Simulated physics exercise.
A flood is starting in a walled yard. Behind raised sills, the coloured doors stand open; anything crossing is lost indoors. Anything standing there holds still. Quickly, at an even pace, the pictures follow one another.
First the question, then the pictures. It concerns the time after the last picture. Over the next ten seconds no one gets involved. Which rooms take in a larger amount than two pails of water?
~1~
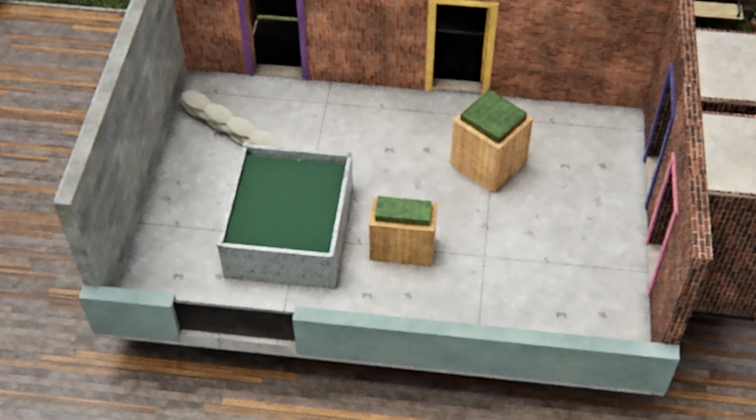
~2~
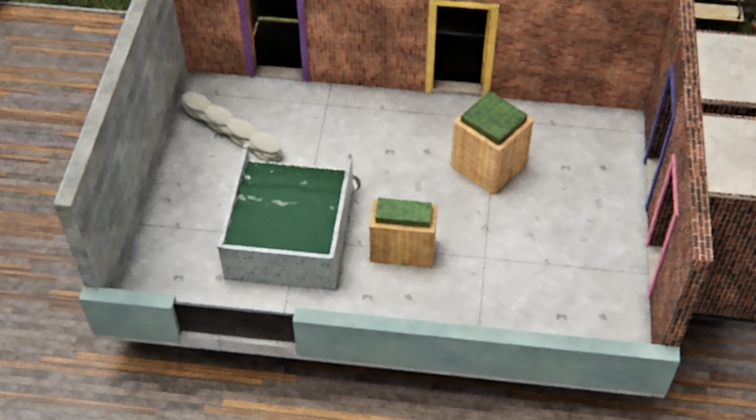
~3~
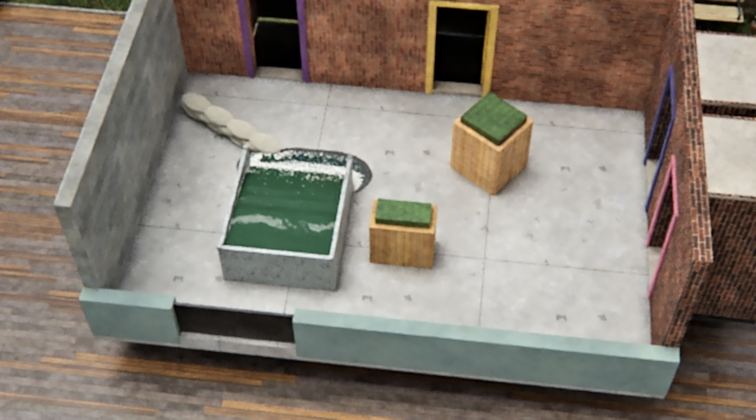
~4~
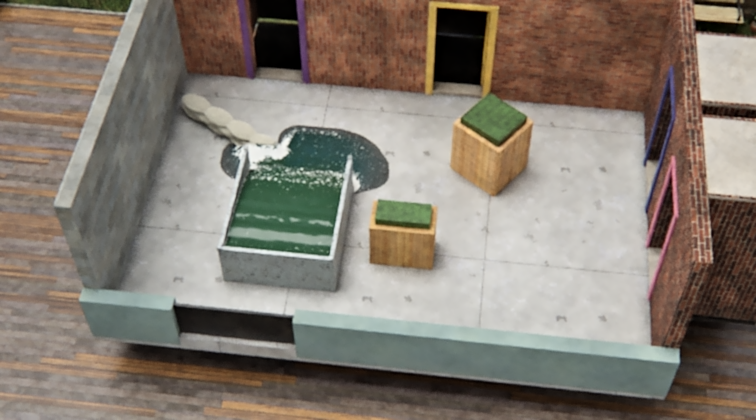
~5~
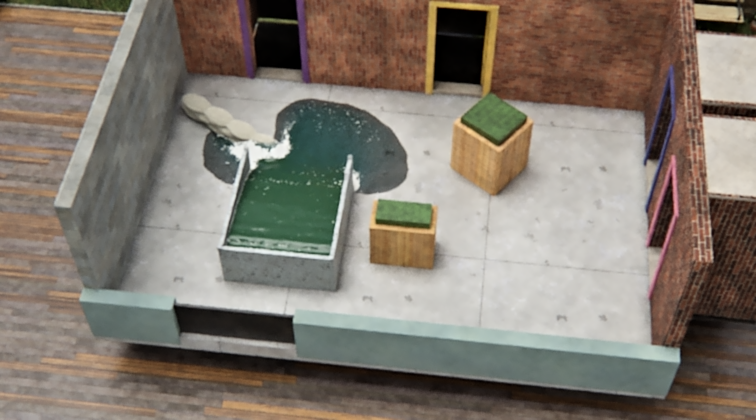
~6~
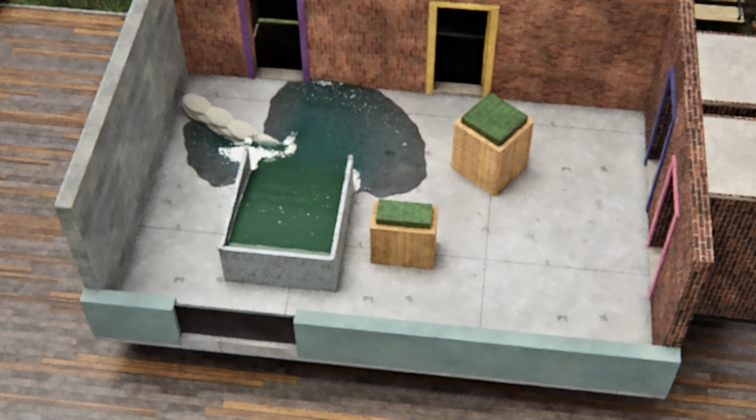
Result: Blue door: At most two buckets; pink door: At most two buckets; yellow door: Over two buckets; purple door: Over two buckets.
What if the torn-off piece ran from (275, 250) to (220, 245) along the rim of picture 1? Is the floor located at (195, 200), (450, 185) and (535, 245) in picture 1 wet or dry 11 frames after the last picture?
In turn: Inundated, then untouched, then untouched.
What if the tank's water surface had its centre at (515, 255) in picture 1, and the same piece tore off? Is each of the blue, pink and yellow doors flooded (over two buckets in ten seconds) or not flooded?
Blue door exceeds the limit; pink door exceeds the limit; yellow door falls short.
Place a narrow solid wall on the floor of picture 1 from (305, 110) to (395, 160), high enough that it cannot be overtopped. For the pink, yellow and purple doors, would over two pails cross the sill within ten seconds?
Taking them in turn, the pink one is flooded, the yellow one is spared and the purple one is flooded.
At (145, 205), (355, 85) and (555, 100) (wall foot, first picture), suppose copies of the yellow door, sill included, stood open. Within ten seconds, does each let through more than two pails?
In order: Falls short, exceeds it, falls short.
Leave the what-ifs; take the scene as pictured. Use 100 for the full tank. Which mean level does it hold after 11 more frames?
28 % or so.
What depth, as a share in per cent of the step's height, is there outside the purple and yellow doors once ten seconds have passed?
Roughly 60 % and 60 %, respectively.
A moment on, water covers 25 % of the floor; the blue door not reached, the pink door not reached, the yellow door wet at the sill, nothing in, the purple door over two buckets in.
Next, water covers 35 % of the floor; the blue door not reached, the pink door not reached, the yellow door under two buckets in, the purple door far over two buckets in.
Then, water covers 50 % of the floor; the blue door wet at the sill, nothing in, the pink door not reached, the yellow door over two buckets in, the purple door far over two buckets in.
Later, water covers 85 % of the floor; the blue door wet at the sill, nothing in, the pink door wet at the sill, nothing in, the yellow door over two buckets in, the purple door far over two buckets in.
In the end, water covers 95 % of the floor; the blue door wet at the sill, nothing in, the pink door under two buckets in, the yellow door over two buckets in, the purple door far over two buckets in.
